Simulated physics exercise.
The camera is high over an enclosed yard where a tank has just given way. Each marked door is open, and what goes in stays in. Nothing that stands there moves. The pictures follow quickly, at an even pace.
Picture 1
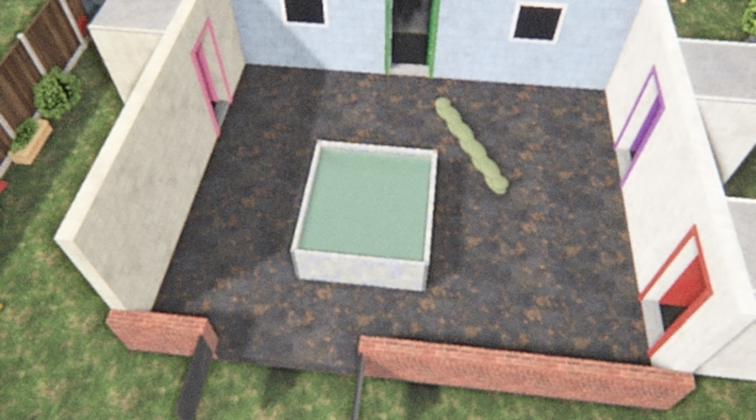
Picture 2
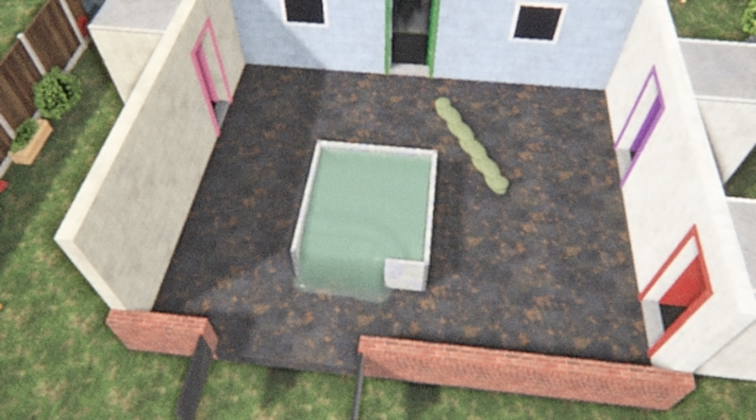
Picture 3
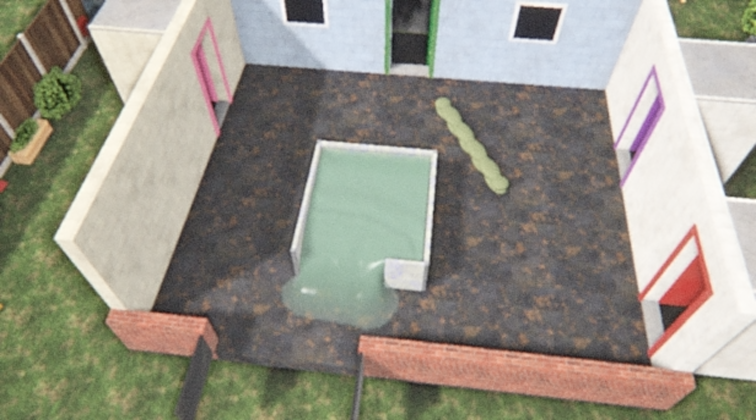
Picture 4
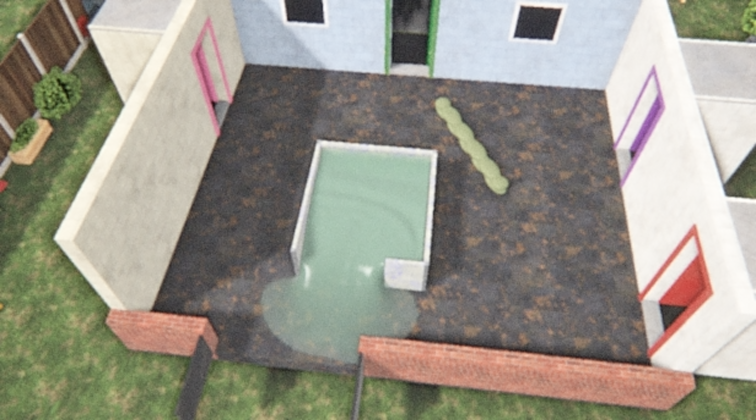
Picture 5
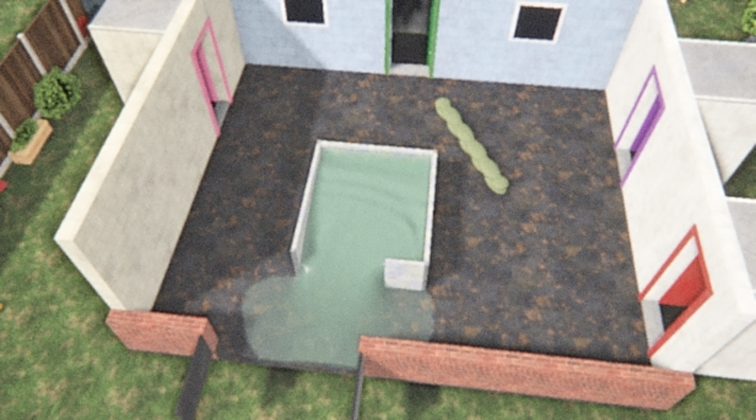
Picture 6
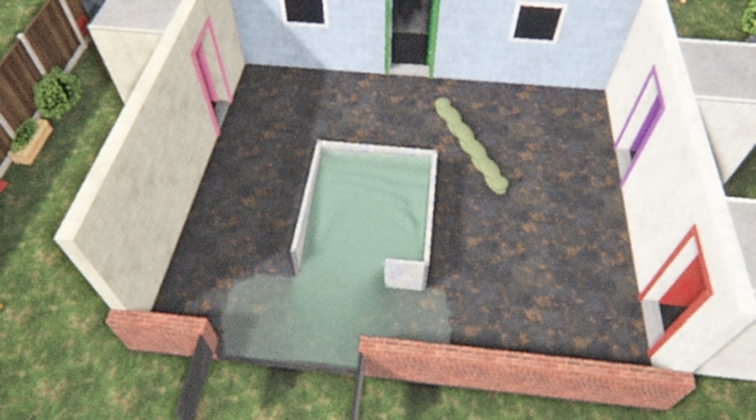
Pale green water sits still in a white-walled tank in the middle of an enclosed yard, until most of the near wall disappears. The water pours through the gap onto the dark ground, spreads in a rounded sheet toward the low brick wall, and widens left and right, growing thinner and fainter.
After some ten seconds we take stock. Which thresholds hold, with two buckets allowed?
In the end: The green door admits no more than that; the purple door admits no more than that; the red door admits no more than that; the pink door admits no more than that.
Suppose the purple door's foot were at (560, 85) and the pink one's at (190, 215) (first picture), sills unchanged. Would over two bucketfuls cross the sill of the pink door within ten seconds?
Pink door keeps below it.
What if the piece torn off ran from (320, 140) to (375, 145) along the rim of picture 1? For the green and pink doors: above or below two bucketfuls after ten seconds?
Green passes that mark, pink passes that mark.
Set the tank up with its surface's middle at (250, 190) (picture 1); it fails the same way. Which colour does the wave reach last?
The purple-painted one.
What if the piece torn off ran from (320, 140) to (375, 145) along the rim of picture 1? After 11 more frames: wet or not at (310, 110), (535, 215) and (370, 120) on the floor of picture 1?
In that order: Flooded, not flooded, wet.
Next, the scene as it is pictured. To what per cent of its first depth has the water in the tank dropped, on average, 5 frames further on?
About 64 per cent.
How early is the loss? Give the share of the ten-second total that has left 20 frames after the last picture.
Close to 65 %.
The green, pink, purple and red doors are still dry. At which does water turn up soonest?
The one in red.
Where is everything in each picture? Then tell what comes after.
The first frame shows the tank at (369, 201) is whole and still.
In the second frame, the front is at (386, 294), out from the gap at (342, 272).
In the third frame, the front is at (383, 319), out from the gap at (342, 273).
In the fourth frame, the front is at a hidden place, out from the gap at (342, 274).
In the fifth frame, the front is at a hidden place, out from the gap at (342, 274).
In the sixth frame, the front is at a hidden place, out from the gap at (342, 274).
A moment on, water covers 10 % of the floor; the green door not reached, the purple door not reached, the red door not reached, the pink door not reached.
Next, water covers 20 % of the floor; the green door not reached, the purple door not reached, the red door not reached, the pink door not reached.
Then, water covers 30 % of the floor; the green door not reached, the purple door not reached, the red door wet at the sill, nothing in, the pink door not reached.
Later, water covers 40 % of the floor; the green door not reached, the purple door wet at the sill, nothing in, the red door under two buckets in, the pink door wet at the sill, nothing in.
In the end, water covers 55 % of the floor; the green door not reached, the purple door wet at the sill, nothing in, the red door under two buckets in, the pink door wet at the sill, nothing in.
